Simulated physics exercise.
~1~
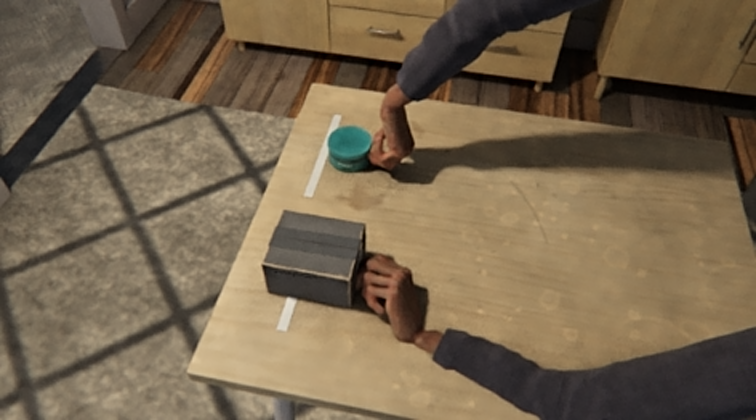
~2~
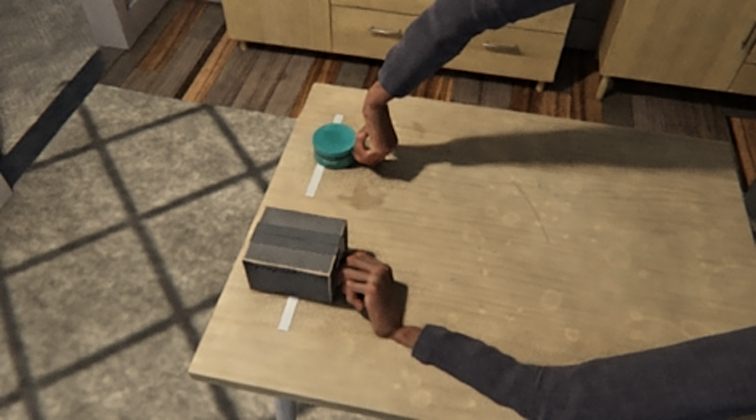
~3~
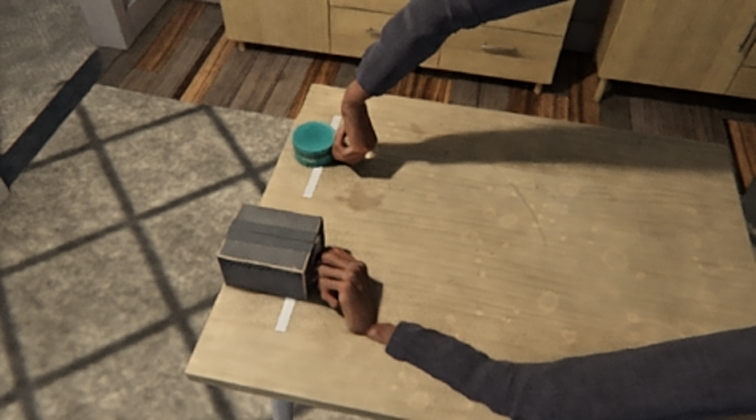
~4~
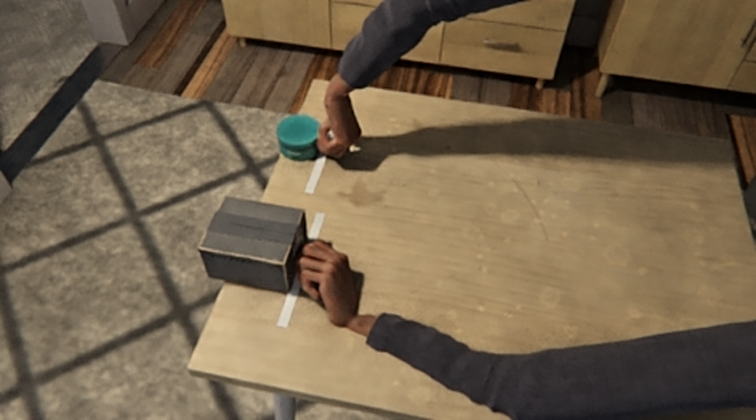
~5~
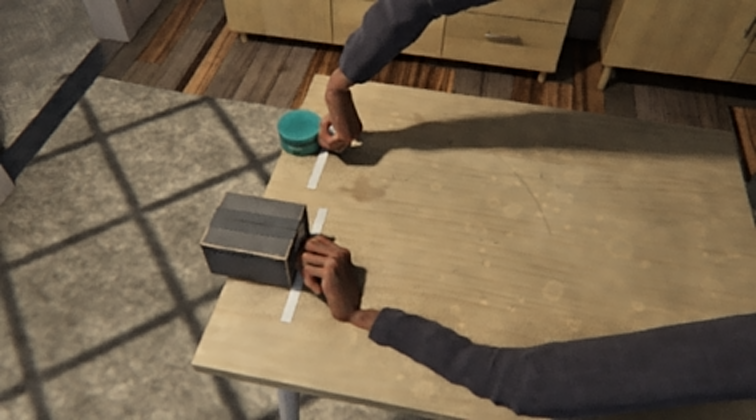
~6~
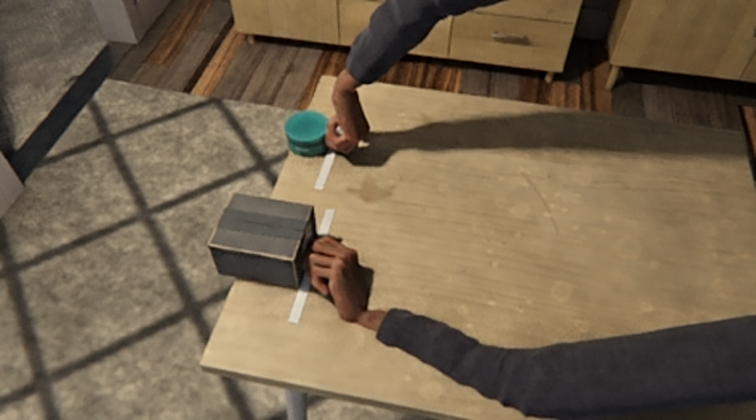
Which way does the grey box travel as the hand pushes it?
The grey box travels to the left, across the white tape toward the table's left edge.
